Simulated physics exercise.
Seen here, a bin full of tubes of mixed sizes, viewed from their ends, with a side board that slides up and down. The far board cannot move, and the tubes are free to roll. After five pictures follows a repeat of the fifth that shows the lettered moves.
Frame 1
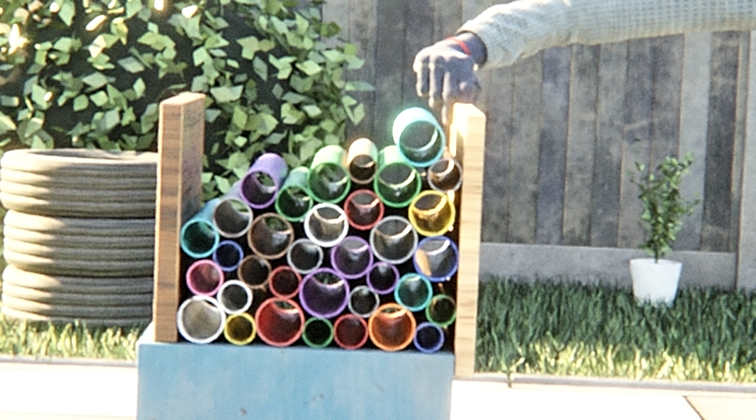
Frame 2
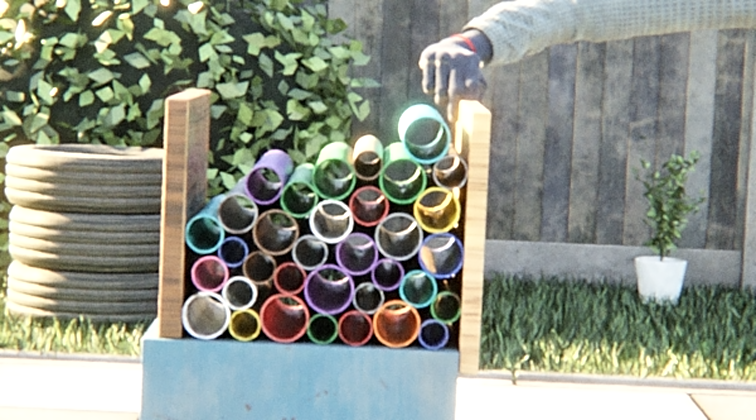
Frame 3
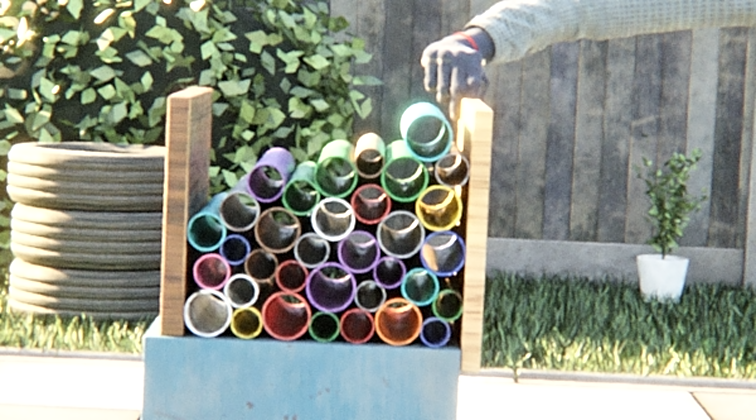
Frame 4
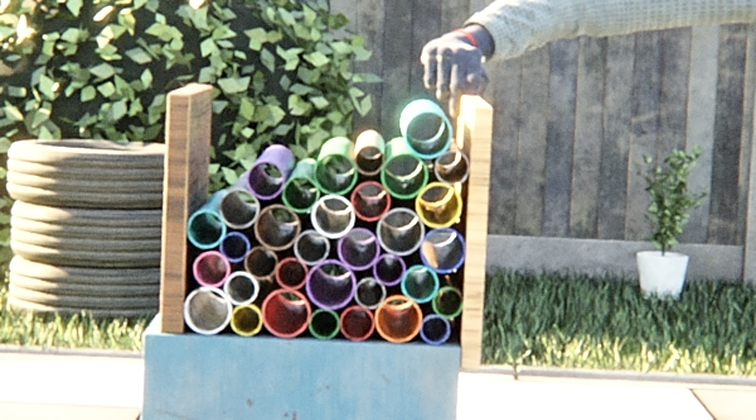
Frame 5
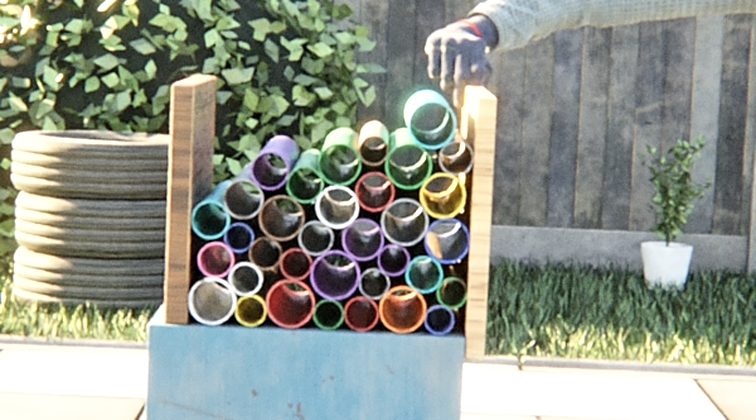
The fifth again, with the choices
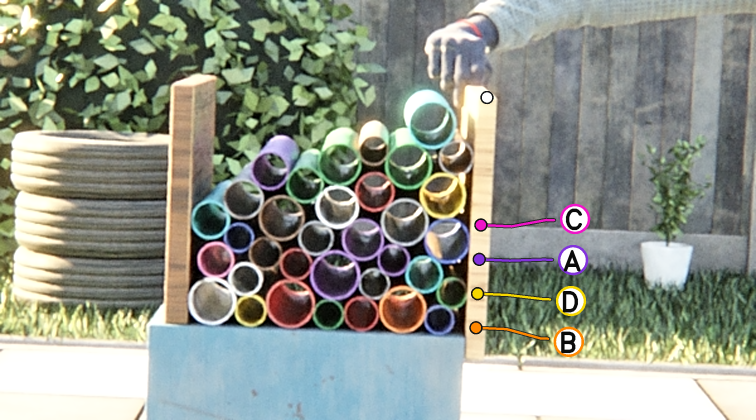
In this clip, a gloved-looking dark hand stays at the top of the right wooden side board beside a bin stacked with colourful tubes, as the view shifts slightly; the board and tubes show no clear movement.
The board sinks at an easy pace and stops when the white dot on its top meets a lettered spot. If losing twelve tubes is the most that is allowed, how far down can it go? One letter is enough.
Mark D is as low as it can go.
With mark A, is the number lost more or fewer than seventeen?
Fewer than seventeen.
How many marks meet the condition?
Three of the four.
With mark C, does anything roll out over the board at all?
Yes.
On the copy, A at (480, 259); B at (476, 328); C at (481, 225); D at (478, 294); the white dot at (487, 98).
On D. First, top of the board (472, 193).
Then, top of the board (468, 292).
Finally, top of the board (468, 292), about nine out over the board.
By contrast, A about four out over the board; B more than twelve out over the board; C about four out over the board.
